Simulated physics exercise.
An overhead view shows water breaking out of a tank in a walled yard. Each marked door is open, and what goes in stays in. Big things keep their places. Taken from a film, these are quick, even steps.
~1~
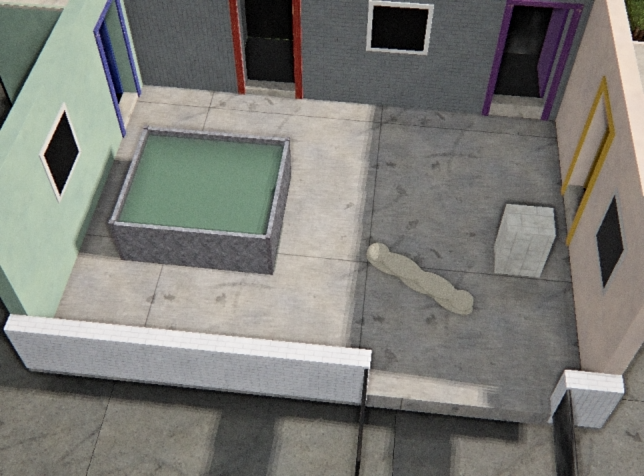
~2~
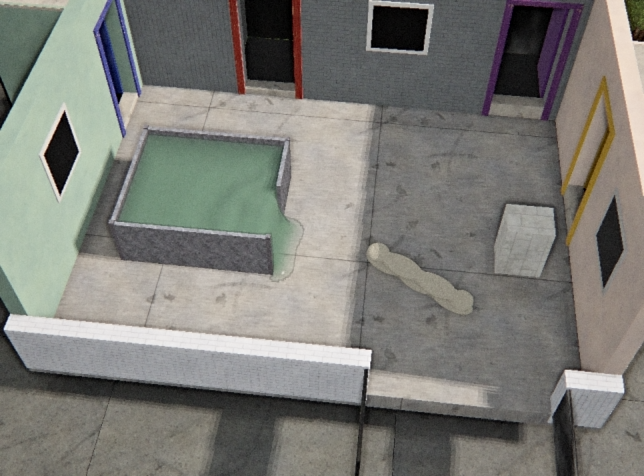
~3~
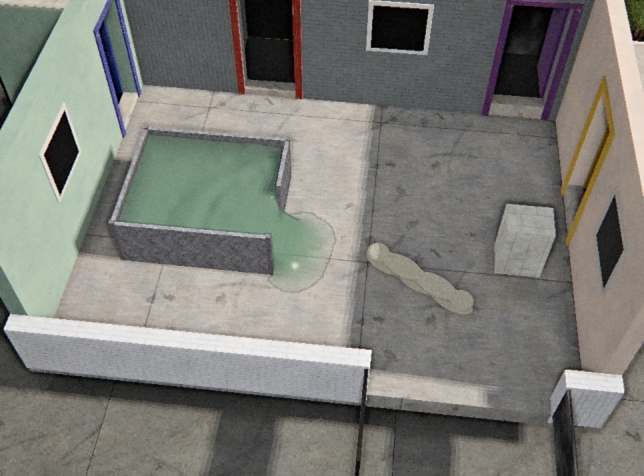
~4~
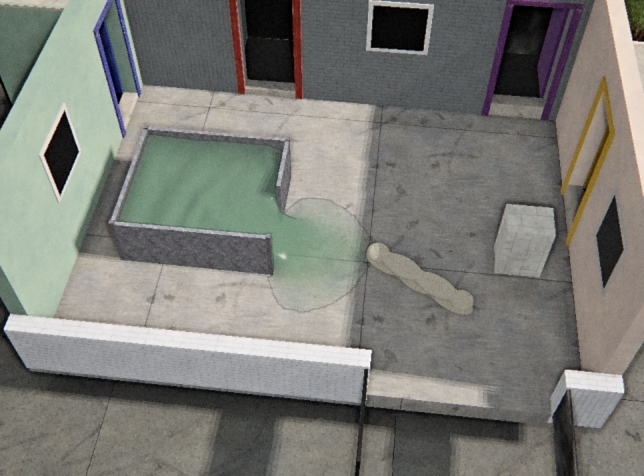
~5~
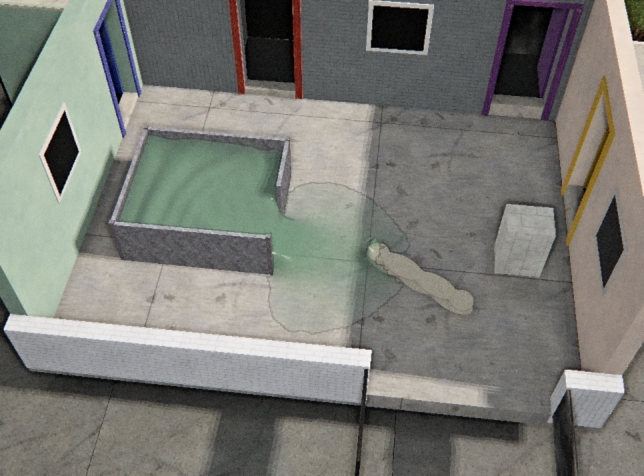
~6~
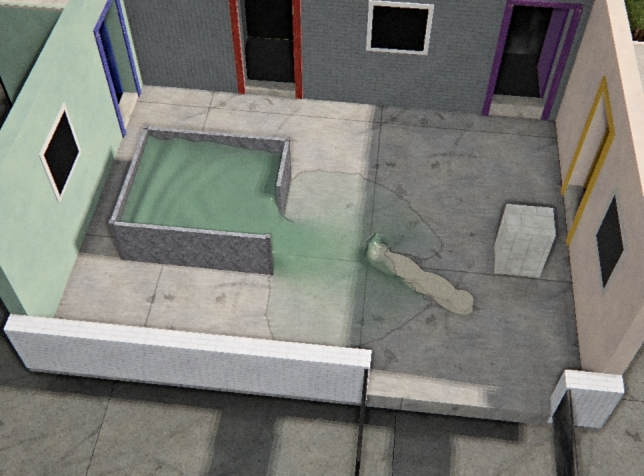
In a walled yard, green water pours from a tank's right side and spreads rightward around a low, pale ridge.
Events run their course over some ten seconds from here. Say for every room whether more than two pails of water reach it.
The blue door: Two or fewer reach it. The purple door: Two or fewer reach it. The yellow door: Two or fewer reach it. The red door: Two or fewer reach it.
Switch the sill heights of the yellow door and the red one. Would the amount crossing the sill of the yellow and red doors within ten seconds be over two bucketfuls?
I'd say the yellow door is swamped and the red door stays safe.
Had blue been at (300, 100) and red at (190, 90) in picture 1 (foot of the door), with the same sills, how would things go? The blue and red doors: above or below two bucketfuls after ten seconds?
Looking at it, the blue door fails to reach the limit, and the red door fails to reach the limit.
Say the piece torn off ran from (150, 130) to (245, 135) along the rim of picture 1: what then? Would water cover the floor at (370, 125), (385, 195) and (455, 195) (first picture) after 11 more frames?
Taking the points in order: Swamped, unwetted and unwetted.
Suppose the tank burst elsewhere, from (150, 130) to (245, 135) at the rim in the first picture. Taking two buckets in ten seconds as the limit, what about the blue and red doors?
The blue door tops the limit, while the red door tops the limit.
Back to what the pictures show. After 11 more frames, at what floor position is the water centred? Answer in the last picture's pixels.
I'd put my finger on (293, 235).
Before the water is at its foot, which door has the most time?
That would be the blue one.
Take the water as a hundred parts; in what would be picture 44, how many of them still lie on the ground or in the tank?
I reckon around 70 in a hundred.
A moment on, water covers 35 % of the floor; the blue door not reached, the purple door not reached, the yellow door not reached, the red door not reached.
Next, water covers 45 % of the floor; the blue door not reached, the purple door not reached, the yellow door wet at the sill, nothing in, the red door not reached.
Then, water covers 50 % of the floor; the blue door not reached, the purple door wet at the sill, nothing in, the yellow door wet at the sill, nothing in, the red door not reached.
Later, water covers 65 % of the floor; the blue door not reached, the purple door wet at the sill, nothing in, the yellow door wet at the sill, nothing in, the red door wet at the sill, nothing in.
In the end, water covers 80 % of the floor; the blue door wet at the sill, nothing in, the purple door wet at the sill, nothing in, the yellow door wet at the sill, nothing in, the red door wet at the sill, nothing in.
